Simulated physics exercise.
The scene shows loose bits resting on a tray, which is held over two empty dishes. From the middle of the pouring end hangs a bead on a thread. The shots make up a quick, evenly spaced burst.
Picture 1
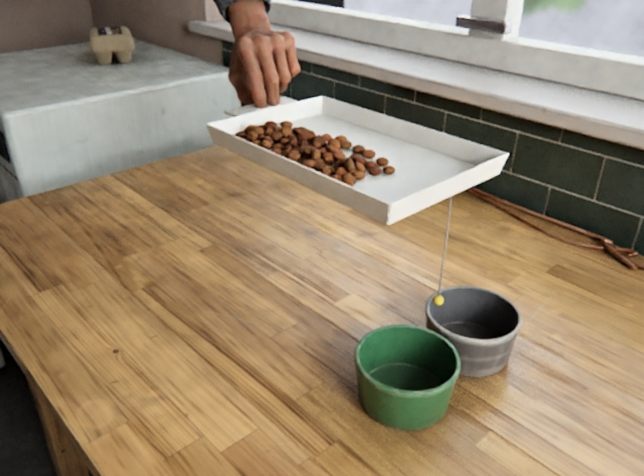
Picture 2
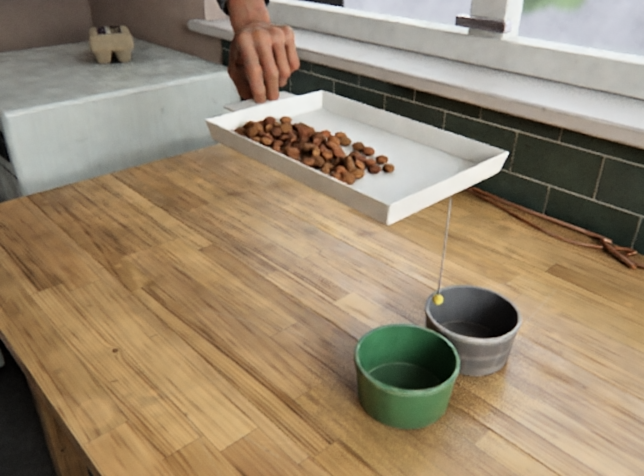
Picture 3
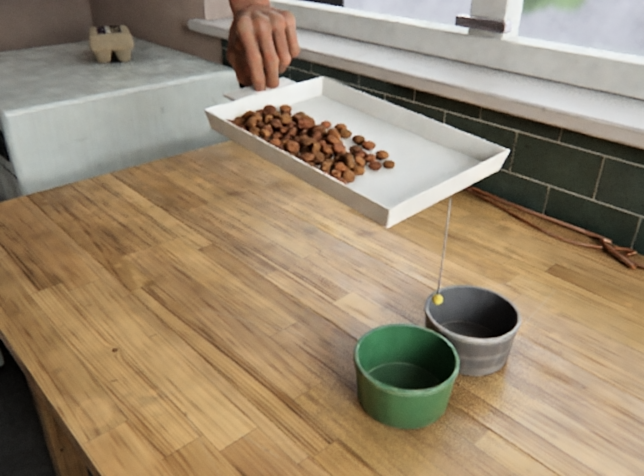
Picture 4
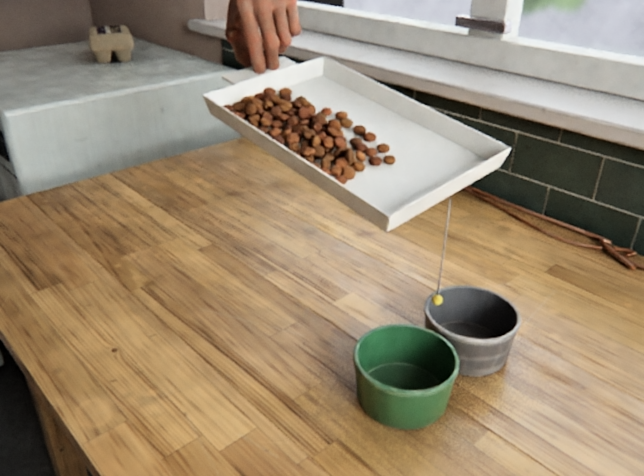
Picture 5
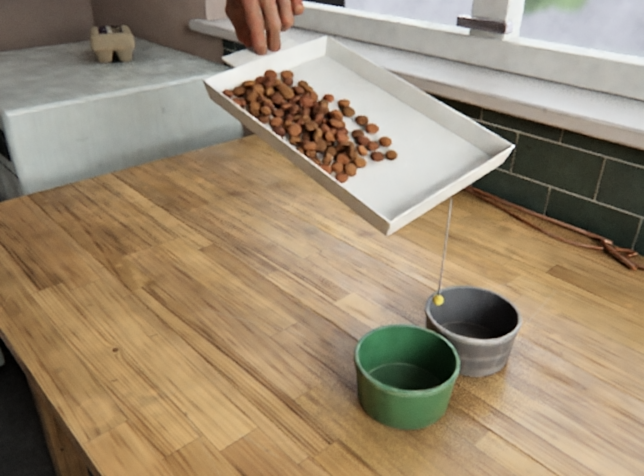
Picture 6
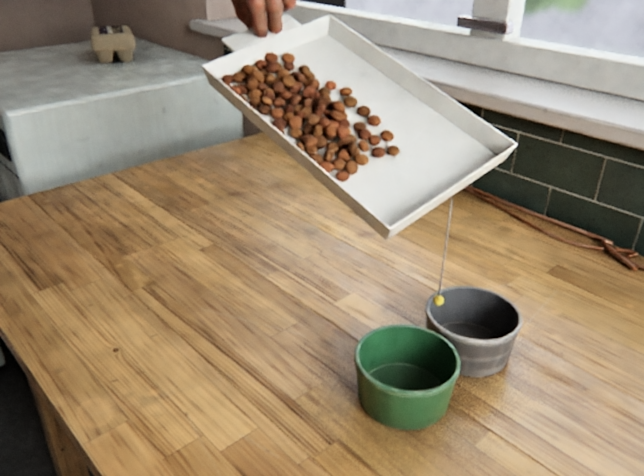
White tray of brown kibble tilting steadily steeper as a hand raises its far end above empty green and grey dishes.
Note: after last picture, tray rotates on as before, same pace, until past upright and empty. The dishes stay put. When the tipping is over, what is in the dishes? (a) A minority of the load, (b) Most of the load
Most of the load.
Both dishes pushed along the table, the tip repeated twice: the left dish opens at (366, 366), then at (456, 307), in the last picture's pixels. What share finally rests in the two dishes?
Some 60 percent in the first case, 0 percent in the second.
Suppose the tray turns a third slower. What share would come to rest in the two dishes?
Something like 90 percent, give or take.
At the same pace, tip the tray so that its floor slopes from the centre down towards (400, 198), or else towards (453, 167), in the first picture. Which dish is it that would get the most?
Try 1: Left-side dish. Try 2: Right-side dish.
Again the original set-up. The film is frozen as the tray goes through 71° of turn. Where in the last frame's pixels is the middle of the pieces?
Around (387, 216).
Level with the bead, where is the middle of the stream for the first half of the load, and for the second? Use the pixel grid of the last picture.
I'd say around (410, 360) at first, then around (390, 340).
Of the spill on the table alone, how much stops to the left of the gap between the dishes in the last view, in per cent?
That would be roughly 40 per cent.
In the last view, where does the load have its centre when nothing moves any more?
Last view, resting centre - approx. (404, 393).
Soon, tray tipped steeply; most on the tray; a small part in the air.
A while on, tray tipped past a quarter turn; a small part on the tray; about two thirds in the left dish; about a quarter outside both; a small part in the air.
Towards the end, tray tipped past a quarter turn; most in the left dish; about a quarter outside both.
Finally, tray tipped past a quarter turn; most in the left dish; none in the right dish; about a quarter outside both.
